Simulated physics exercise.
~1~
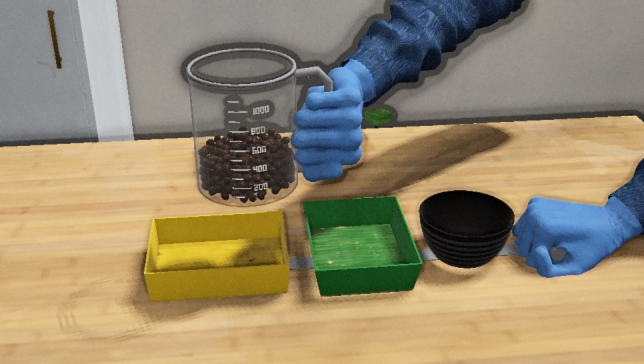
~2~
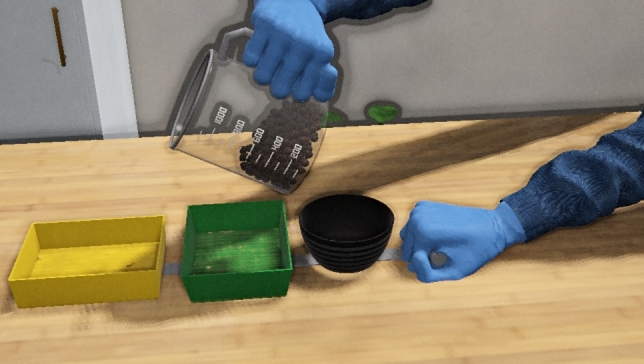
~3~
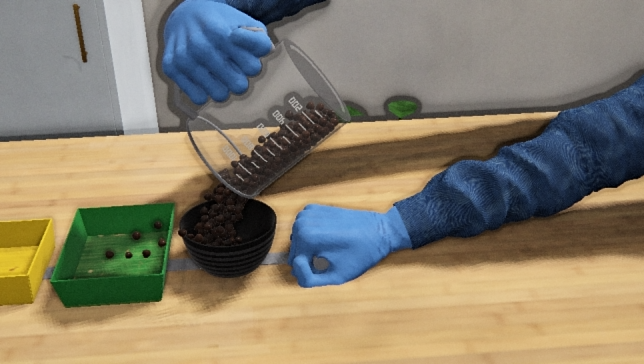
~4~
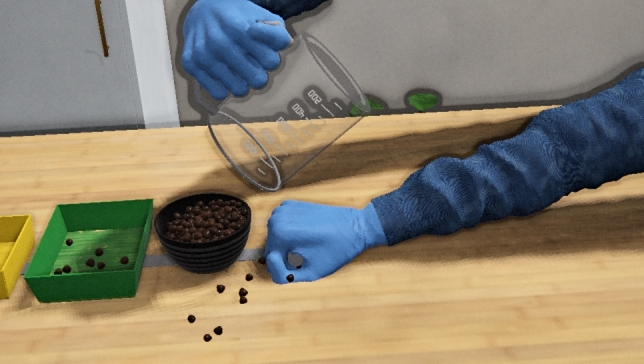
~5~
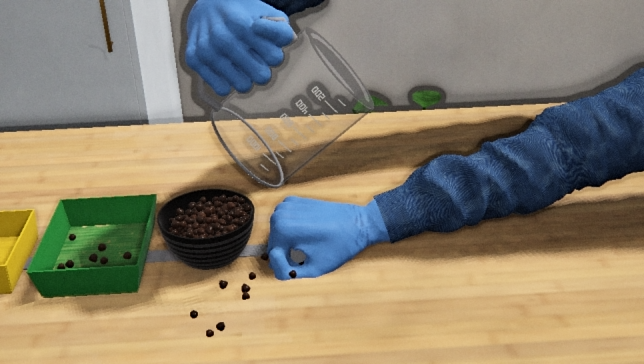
At first, a blue-gloved hand holds a clear jug of dark coffee beans upright above a wooden table, behind a yellow tin, a green tin and a black bowl. Another gloved hand rests beside the bowl as the joined row slides left in view, and the jug tips onto its side. The jug then tilts further and beans pour into the bowl, while a few land in the green tin. Soon the jug is empty and stays tipped. Finally, the row settles, with the bowl heaped with beans and several scattered on the table.
